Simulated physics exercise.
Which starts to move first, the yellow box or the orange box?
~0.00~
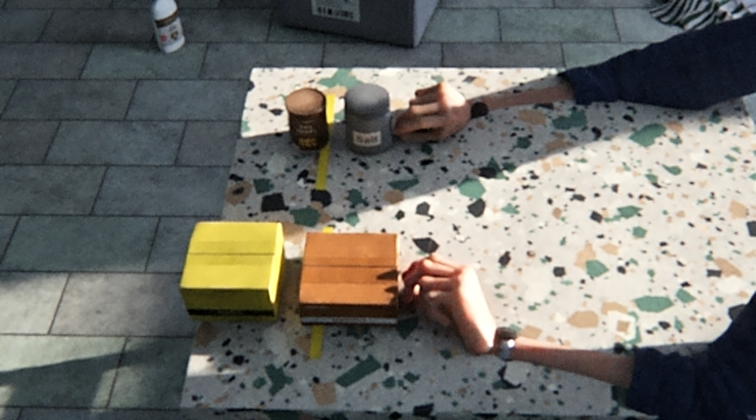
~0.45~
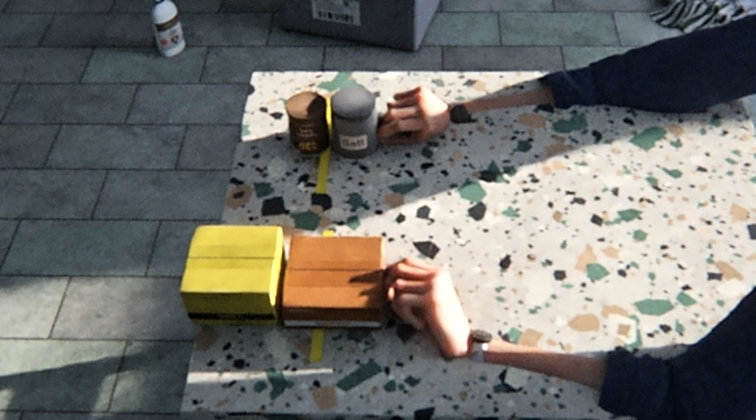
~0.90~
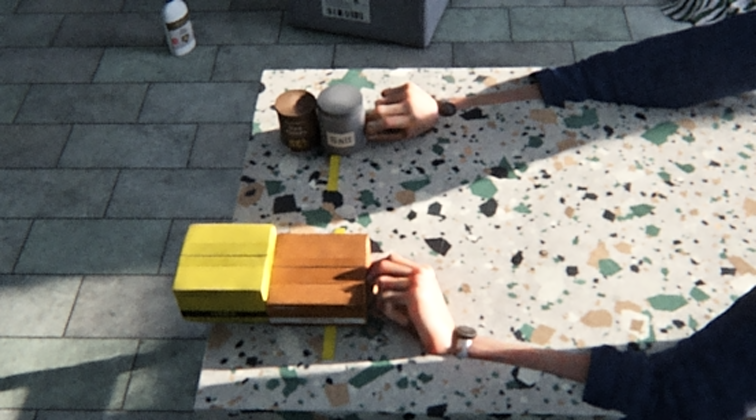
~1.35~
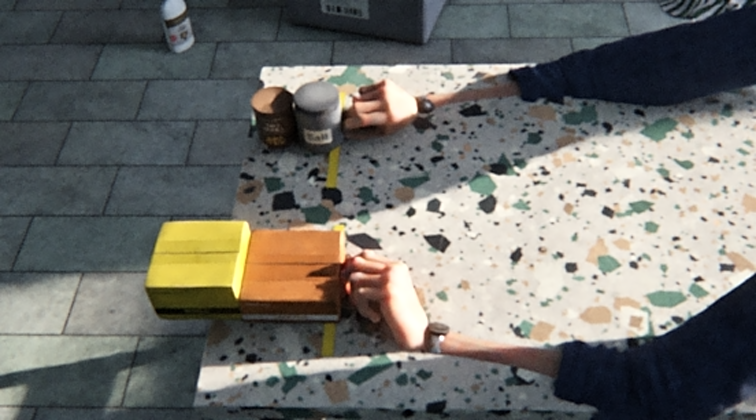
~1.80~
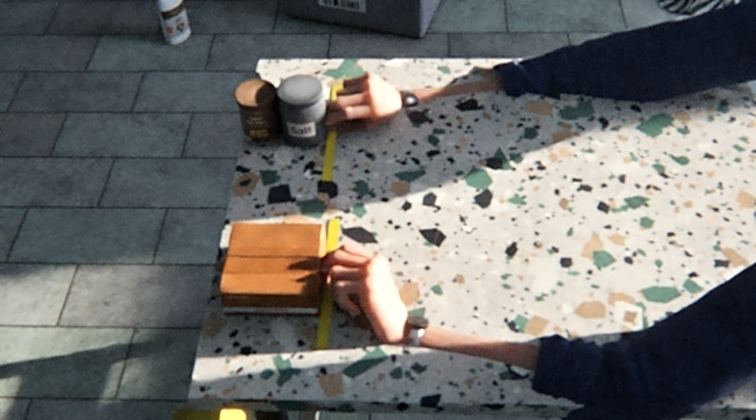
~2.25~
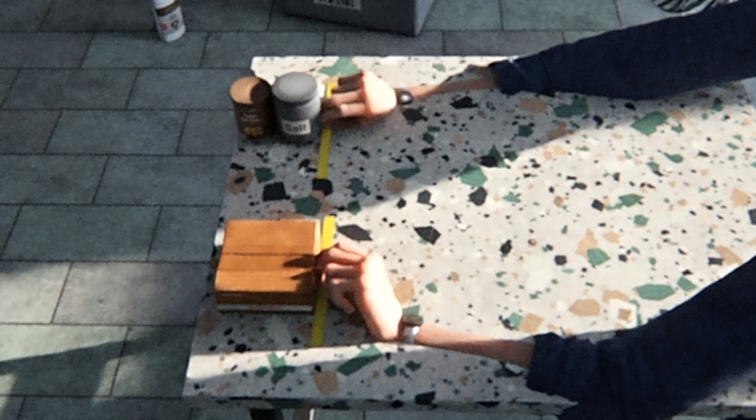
The orange box starts to move first. It slides left up to the yellow box, which only then begins to move.
